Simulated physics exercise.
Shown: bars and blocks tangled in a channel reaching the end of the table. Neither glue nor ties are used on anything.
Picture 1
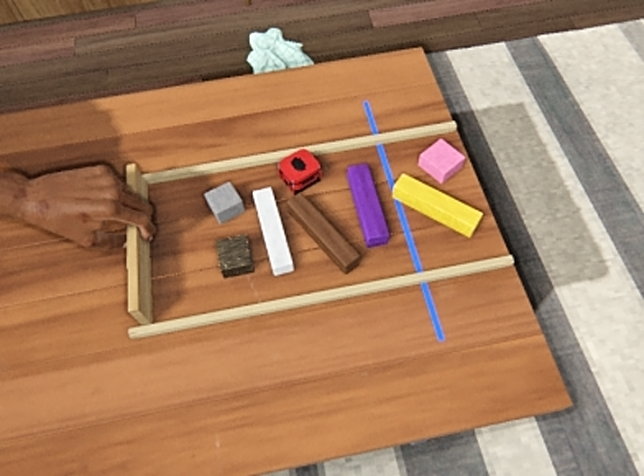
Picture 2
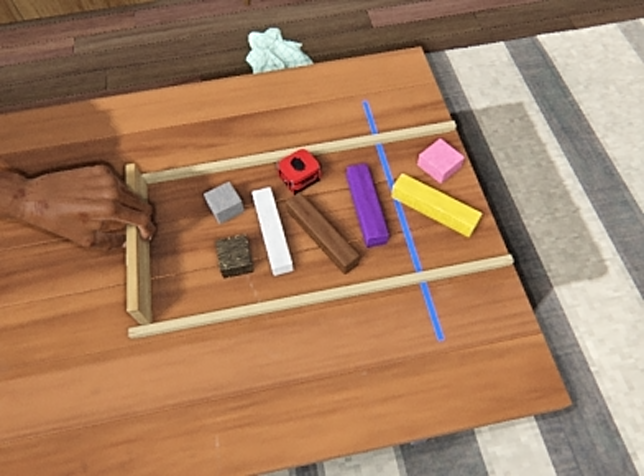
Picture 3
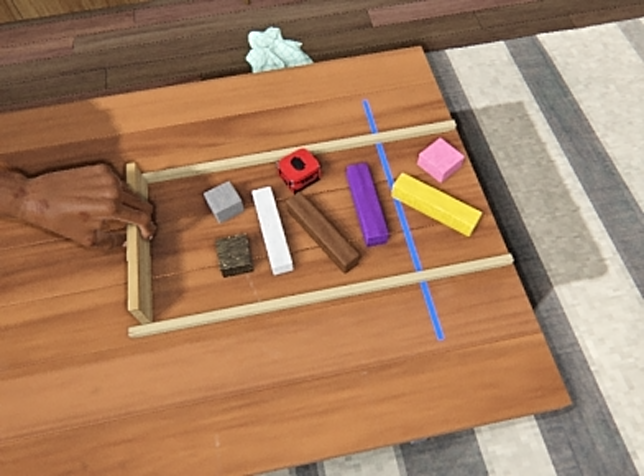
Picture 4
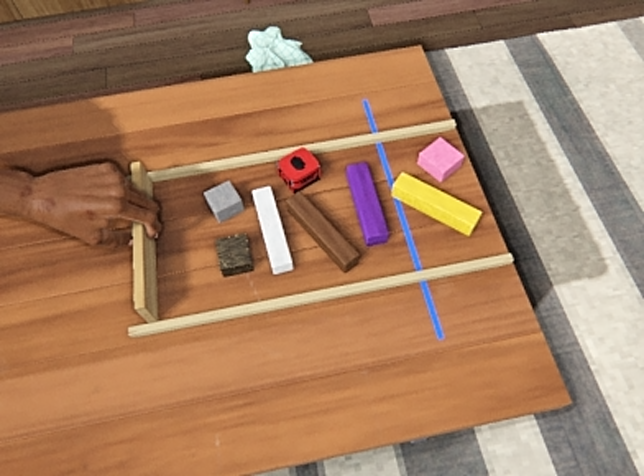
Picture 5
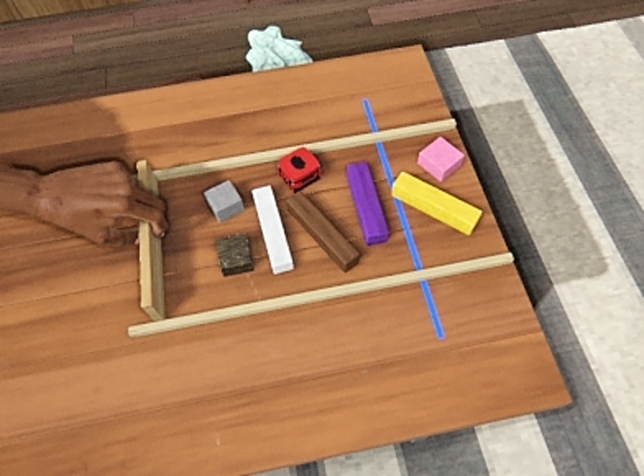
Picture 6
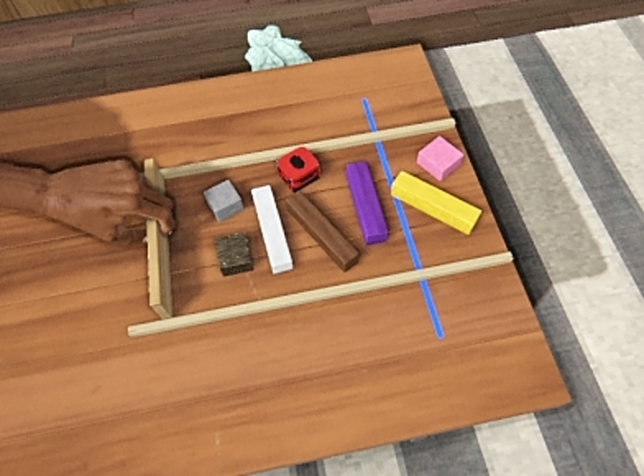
To begin with, a hand holds a wooden board upright at the left end of a channel between two wooden strips, with coloured blocks and bars scattered beyond it and a blue line across. The hand then slides the board slightly right, while the blocks and bars stay in place.
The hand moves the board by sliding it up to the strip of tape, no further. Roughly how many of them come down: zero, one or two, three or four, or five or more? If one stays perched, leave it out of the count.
The count that comes down will most likely be a single one or two.
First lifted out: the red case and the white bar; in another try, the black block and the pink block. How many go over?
First 0, then 1.
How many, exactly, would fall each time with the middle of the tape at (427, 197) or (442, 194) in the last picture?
In that order 3 and 4.
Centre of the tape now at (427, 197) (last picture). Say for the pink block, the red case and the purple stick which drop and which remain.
Starting with the pink block, it ends up falling, then the red case keeps its place, then the purple stick ends up falling.
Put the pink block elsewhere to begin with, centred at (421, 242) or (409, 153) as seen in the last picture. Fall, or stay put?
In that order: Stays aboard, then stays aboard.
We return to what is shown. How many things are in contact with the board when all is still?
3 in contact.
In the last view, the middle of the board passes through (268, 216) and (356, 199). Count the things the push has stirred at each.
One spot: 5. Other spot: 8.
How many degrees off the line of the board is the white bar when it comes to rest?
Angle: Around 0°.
Soon after, none off yet; pink block at rest near (440, 159); yellow bar at rest near (435, 202); purple stick at rest near (366, 202).
After that, none off yet; pink block at rest near (440, 159); yellow bar at rest near (435, 202); purple stick moving near (375, 200).
And then, none off yet; pink block displaced a little near (453, 151); yellow bar displaced a little near (469, 199); purple stick displaced about its own width near (434, 188).
In the end, the number that fall off is one or two; gone, yellow bar and pink block.
